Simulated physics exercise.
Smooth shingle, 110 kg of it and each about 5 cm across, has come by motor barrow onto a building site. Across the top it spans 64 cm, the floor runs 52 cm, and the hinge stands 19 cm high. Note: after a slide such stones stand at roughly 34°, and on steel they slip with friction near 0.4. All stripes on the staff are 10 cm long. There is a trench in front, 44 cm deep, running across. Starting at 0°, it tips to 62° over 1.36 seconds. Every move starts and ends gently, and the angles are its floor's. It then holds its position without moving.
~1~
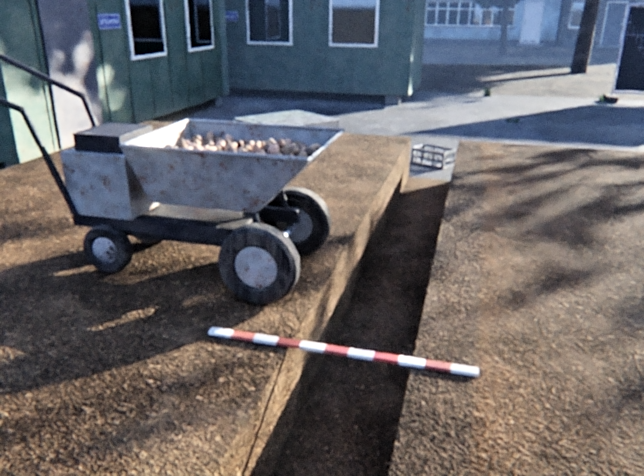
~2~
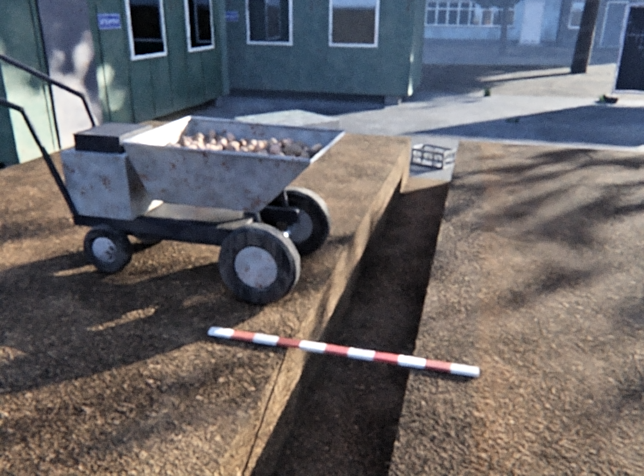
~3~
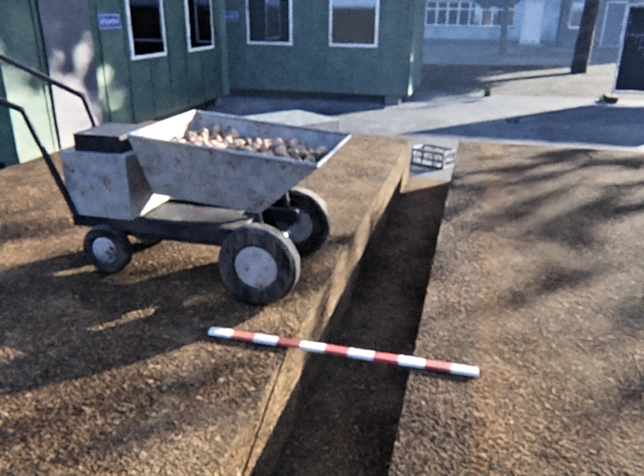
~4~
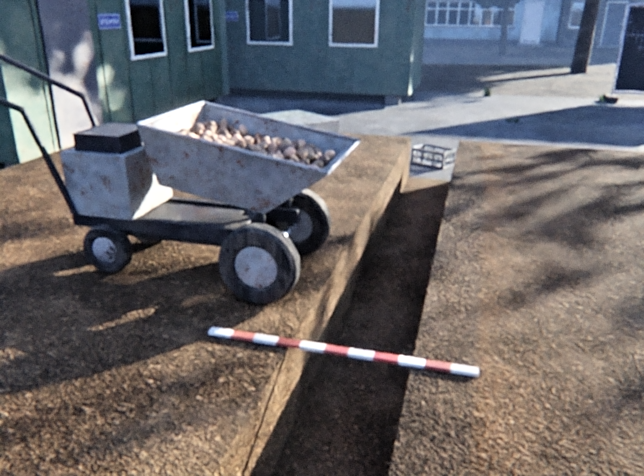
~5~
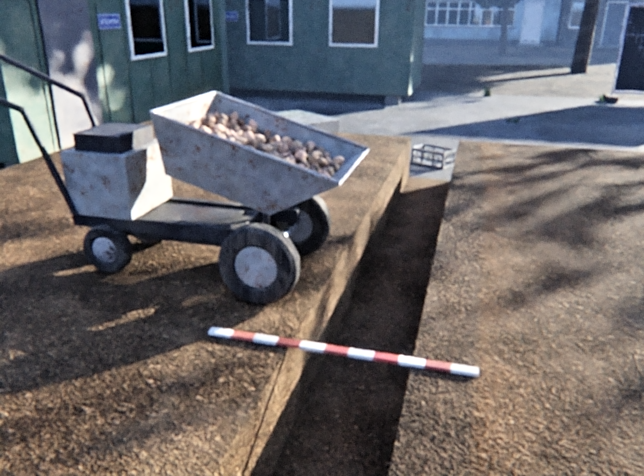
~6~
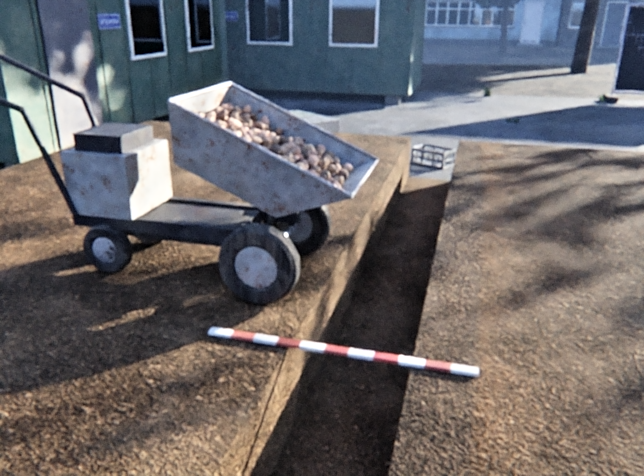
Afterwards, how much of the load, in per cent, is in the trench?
About 53 per cent.
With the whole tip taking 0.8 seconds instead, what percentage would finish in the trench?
Then some 40 per cent would.
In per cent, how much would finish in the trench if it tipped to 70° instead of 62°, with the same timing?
It would be close to 50 percent.
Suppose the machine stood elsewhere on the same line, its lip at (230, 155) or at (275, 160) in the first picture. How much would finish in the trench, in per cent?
100 %, then 90 %.
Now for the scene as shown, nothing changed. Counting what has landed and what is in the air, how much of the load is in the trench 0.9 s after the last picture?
Around 20 per cent of it, at that instant.
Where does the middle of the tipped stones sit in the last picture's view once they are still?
Somewhere near pixel (417, 352).
Then, 0.4 s after the last picture the floor is at 52°, 100 % in the skip; the foremost stones are at (382, 227).
Then, 0.9 s after the last picture the floor is at 62°, 61 % in the skip, 18 % in the trench, 21 % past the trench; the foremost stones are at (483, 295).
Then, 1.2 s after the last picture the floor is at 62°, 24 % in the skip, 31 % in the trench, 46 % past the trench; the foremost stones are at (570, 306).
Then, 3.2 s after the last picture the floor is at 62°, 0 % in the skip, 53 % in the trench, 47 % past the trench; the foremost stones are at (625, 297).
